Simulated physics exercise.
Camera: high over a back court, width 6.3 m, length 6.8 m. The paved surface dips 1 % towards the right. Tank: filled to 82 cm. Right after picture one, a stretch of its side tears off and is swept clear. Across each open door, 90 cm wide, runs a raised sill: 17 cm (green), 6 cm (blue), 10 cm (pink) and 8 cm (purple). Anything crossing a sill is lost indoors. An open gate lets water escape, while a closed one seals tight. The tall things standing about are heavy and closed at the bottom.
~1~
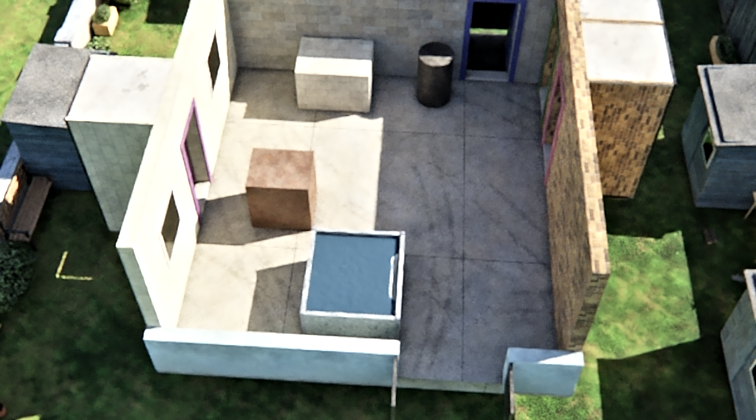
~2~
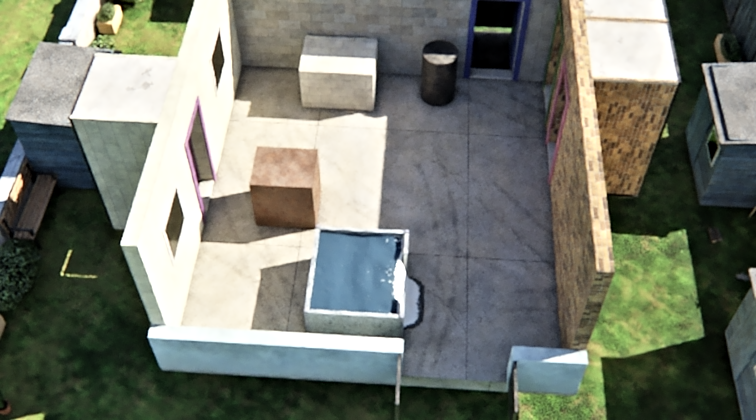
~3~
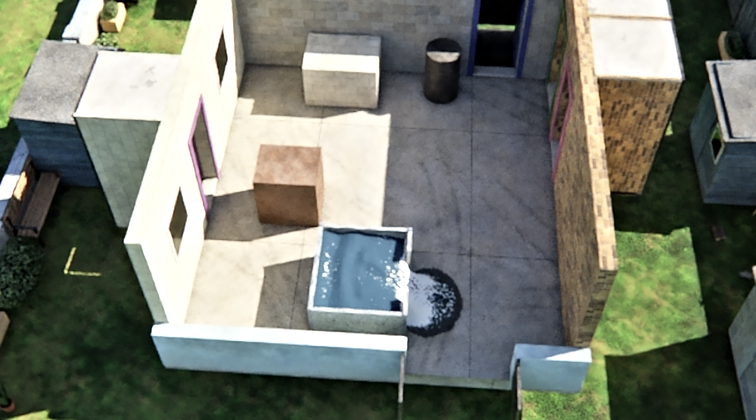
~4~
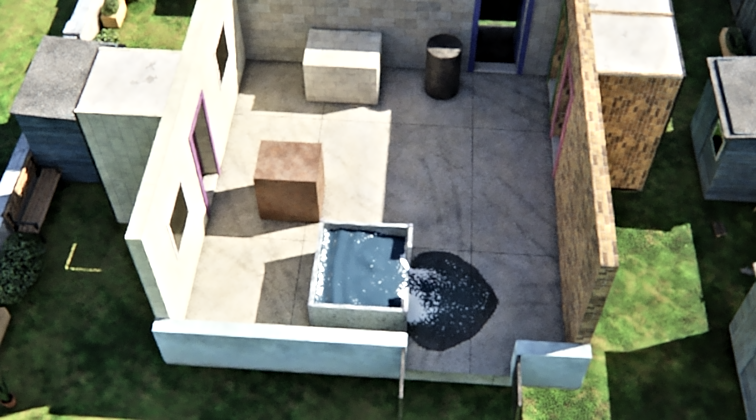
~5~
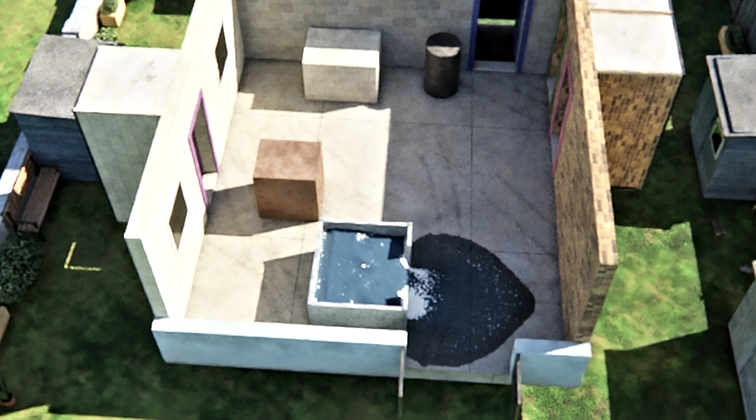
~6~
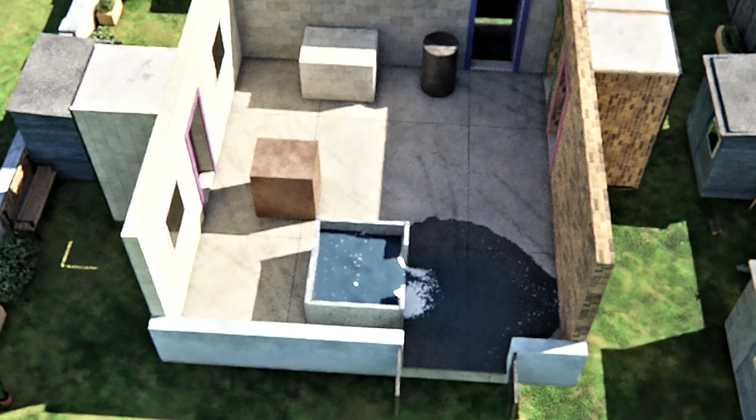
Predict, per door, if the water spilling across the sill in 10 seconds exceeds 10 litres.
Prediction: The green door does not exceed 10 litres; the blue door exceeds 10 litres; the pink door does not exceed 10 litres; the purple door does not exceed 10 litres.
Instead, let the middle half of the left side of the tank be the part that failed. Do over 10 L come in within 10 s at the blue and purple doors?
At blue the amount is beneath the mark, while at purple it is higher than the mark.
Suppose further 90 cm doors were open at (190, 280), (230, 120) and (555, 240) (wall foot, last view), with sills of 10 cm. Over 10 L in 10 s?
In sequence the answers are less than that, less than that and more than that.
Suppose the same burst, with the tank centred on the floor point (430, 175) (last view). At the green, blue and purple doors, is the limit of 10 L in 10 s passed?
Green: Within limit; blue: Too much; purple: Within limit.
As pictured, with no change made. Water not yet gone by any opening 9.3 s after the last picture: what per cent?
About 70 per cent.
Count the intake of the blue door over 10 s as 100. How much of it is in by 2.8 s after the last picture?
5 per cent, roughly.
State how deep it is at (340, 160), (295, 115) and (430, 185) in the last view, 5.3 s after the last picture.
In that order: 0, 0 and 2 cm.
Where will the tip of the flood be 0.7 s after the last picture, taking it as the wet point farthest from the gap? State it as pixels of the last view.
(550, 191).
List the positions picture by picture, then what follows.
Still water, 82 cm deep, in the tank at (354, 275), in the first picture.
Water pours out at (402, 294) and has run 0.5 m, to (413, 282); typically 7 cm deep outside, 82 cm at the tank's back, in the second picture.
The front is at (454, 291), 0.9 m from the gap at (405, 292); 0.8 m2 of floor is under water; 78 cm left at the back of the tank, in the third picture.
Water pours out at (406, 288) and has run 1.5 m, to (490, 293); typically 8 cm deep outside, 70 cm at the tank's back, in the fourth picture.
Water pours out at (405, 286) and has run 2.1 m, to (528, 297); typically 5 cm deep outside, 70 cm at the tank's back, in the fifth picture.
Water pours out at (402, 285) and has run 2.7 m, to (556, 286); typically 4 cm deep outside, 64 cm at the tank's back, in the sixth picture.
Then, 0.7 s after the last picture water covers 20 % of the floor and is deepest (46 cm) near (560, 364); green door not reached, blue door not reached, pink door not reached, purple door not reached.
Then, 1.5 s after the last picture water covers 25 % of the floor and is deepest (28 cm) near (560, 364); green door not reached, blue door not reached, pink door 9 cm at the sill, 0 L in, purple door not reached.
Then, 2.8 s after the last picture water covers 35 % of the floor and is deepest (22 cm) near (556, 298); green door 5 cm at the sill, 0 L in, blue door 12 cm at the sill, 5 L in, pink door 7 cm at the sill, 0 L in, purple door not reached.
Then, 5.3 s after the last picture water covers 50 % of the floor and is deepest (14 cm) near (508, 87); green door 10 cm at the sill, 0 L in, blue door 14 cm at the sill, 78 L in, pink door 5 cm at the sill, 0 L in, purple door not reached.
Then, 9.3 s after the last picture water covers 65 % of the floor and is deepest (9 cm) near (547, 148); green door 9 cm at the sill, 0 L in, blue door 9 cm at the sill, 127 L in, pink door 7 cm at the sill, 0 L in, purple door not reached.
